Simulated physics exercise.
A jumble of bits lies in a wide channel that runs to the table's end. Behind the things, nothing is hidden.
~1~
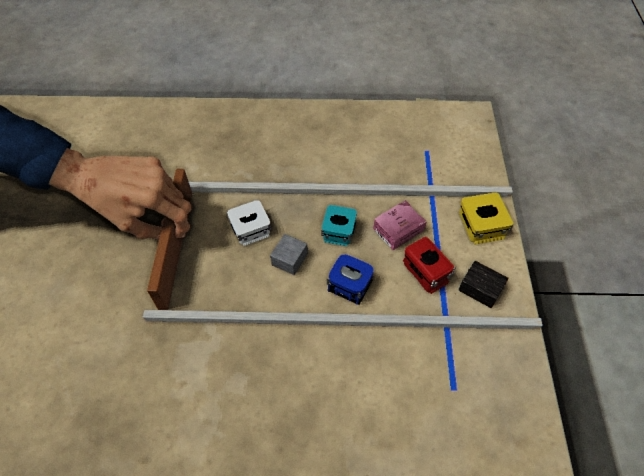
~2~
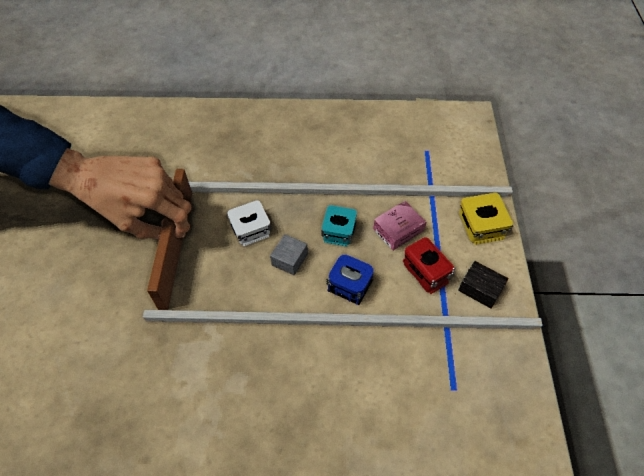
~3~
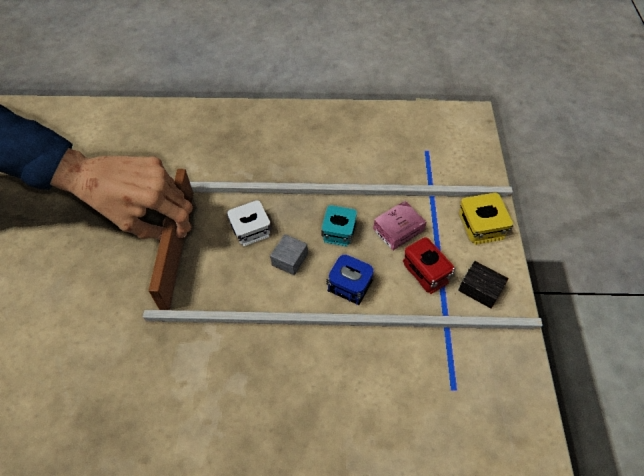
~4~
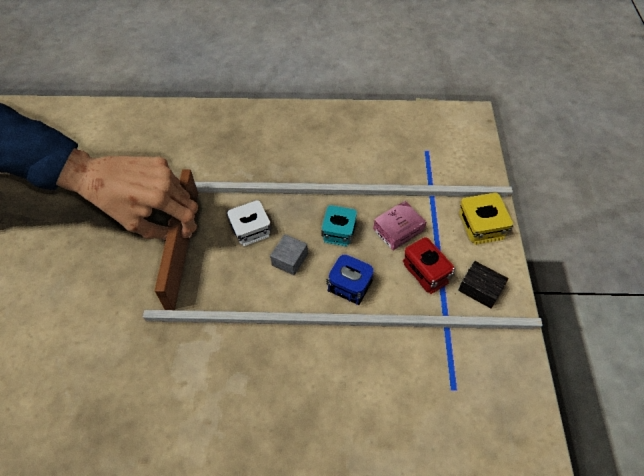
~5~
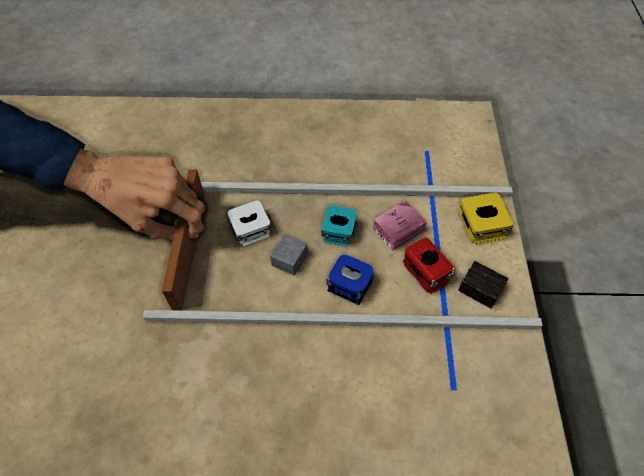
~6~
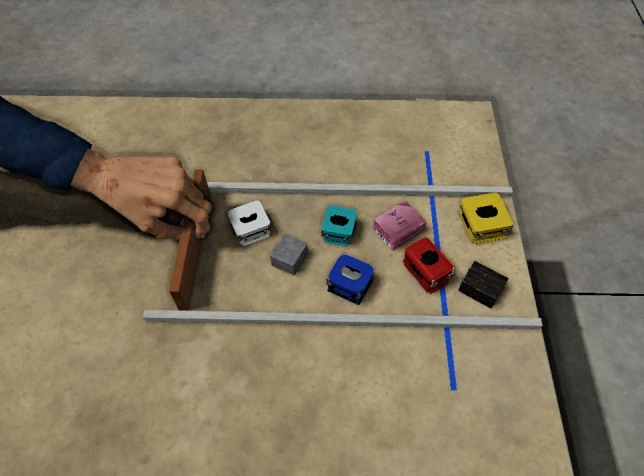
A hand slides a brown board slightly right behind the still, scattered blocks and cases.
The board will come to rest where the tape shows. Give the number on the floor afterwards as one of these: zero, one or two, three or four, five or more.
The loss over the edge is just one or two.
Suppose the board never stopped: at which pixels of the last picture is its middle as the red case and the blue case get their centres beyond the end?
The middle is at (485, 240) when it's the red case, and at (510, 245) when it's the blue case.
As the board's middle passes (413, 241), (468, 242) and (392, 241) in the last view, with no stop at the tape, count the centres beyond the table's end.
The counts would come out as 1, 3 and 0.
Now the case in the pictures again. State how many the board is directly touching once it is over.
Number: 3.
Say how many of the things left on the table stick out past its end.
It totals 2.
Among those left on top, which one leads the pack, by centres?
The one is the pink box.
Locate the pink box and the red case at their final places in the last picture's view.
Pink box: (522, 235); red case: (488, 266).
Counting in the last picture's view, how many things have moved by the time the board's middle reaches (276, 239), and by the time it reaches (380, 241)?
The first number is 2, the next one 7.
Soon after, none off yet; yellow case at rest near (484, 218); black block at rest near (483, 285); red case at rest near (427, 266).
At rest, the number that fall off is one or two; fallen, yellow case.
